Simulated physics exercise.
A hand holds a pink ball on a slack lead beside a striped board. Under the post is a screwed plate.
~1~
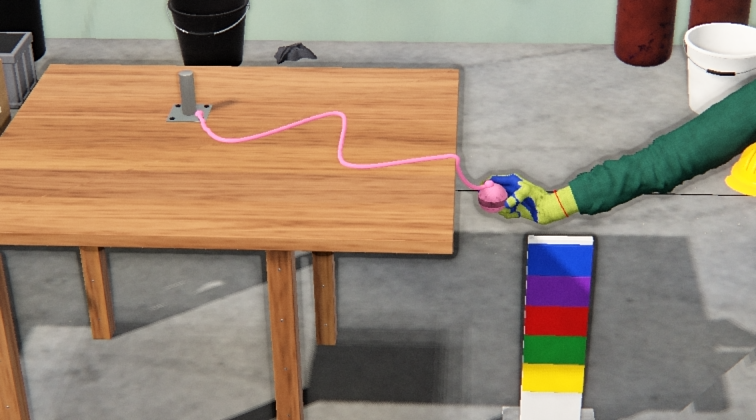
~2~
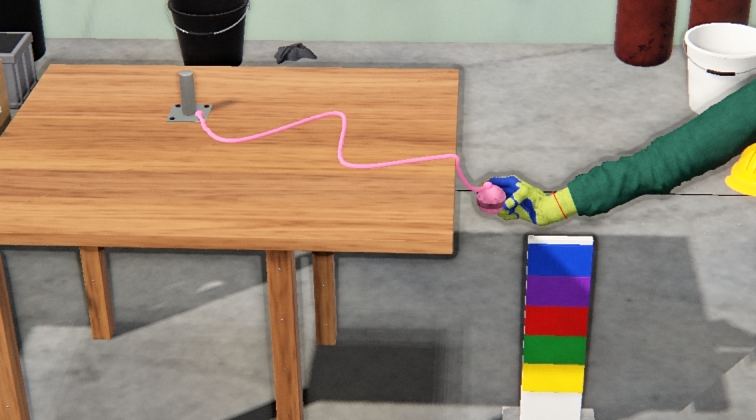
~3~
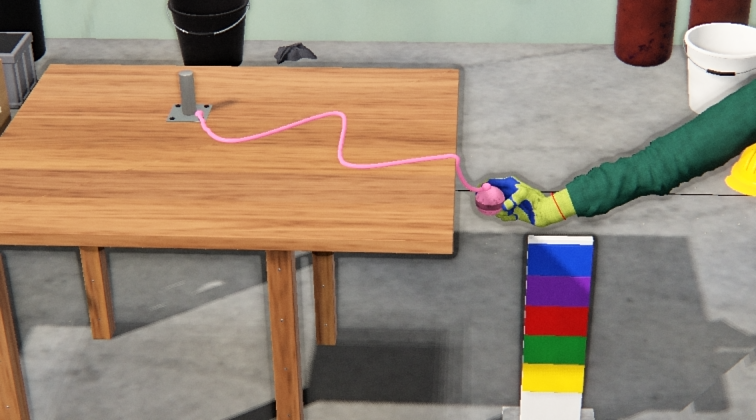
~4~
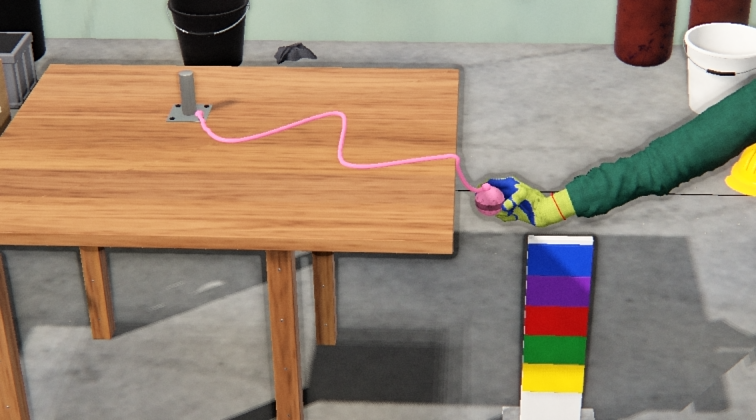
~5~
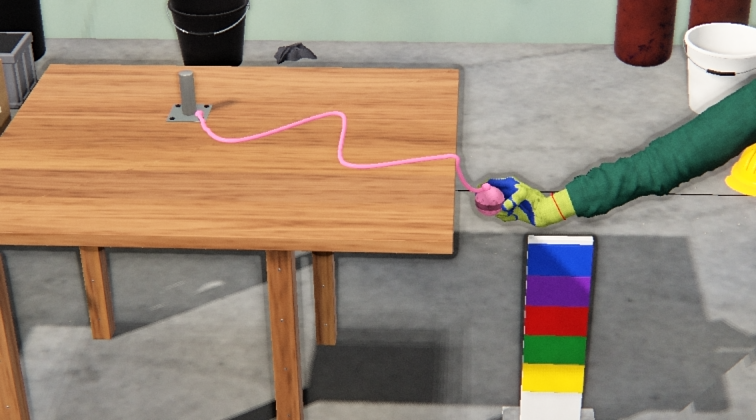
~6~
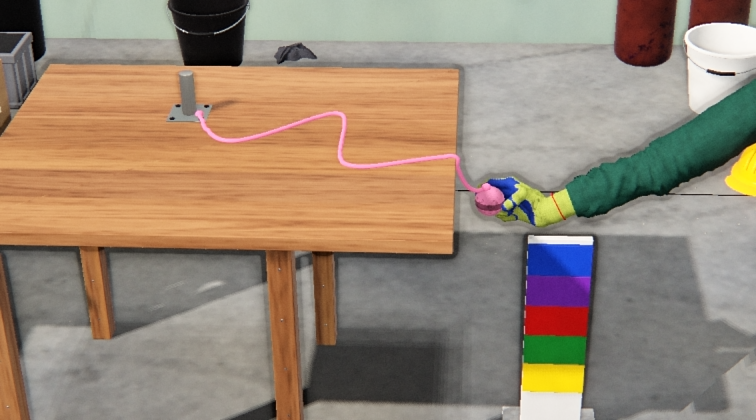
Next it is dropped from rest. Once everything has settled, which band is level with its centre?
The green band.
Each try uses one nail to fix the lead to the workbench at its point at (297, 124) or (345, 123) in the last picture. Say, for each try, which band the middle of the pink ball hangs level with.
In order: Red; purple.
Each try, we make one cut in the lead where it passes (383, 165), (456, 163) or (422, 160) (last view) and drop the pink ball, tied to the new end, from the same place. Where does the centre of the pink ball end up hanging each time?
About (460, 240), then (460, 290), then (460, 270).
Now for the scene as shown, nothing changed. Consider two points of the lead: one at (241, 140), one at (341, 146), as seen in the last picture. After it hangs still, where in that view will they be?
Near (283, 121) and (458, 148).
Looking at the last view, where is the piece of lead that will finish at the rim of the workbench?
Pixel (342, 144).
Soon after, ball near (461, 344); level with green.
After that, ball near (448, 323); level with green.
In the end, ball near (454, 330); level with green. Its centre hangs level with the green band.
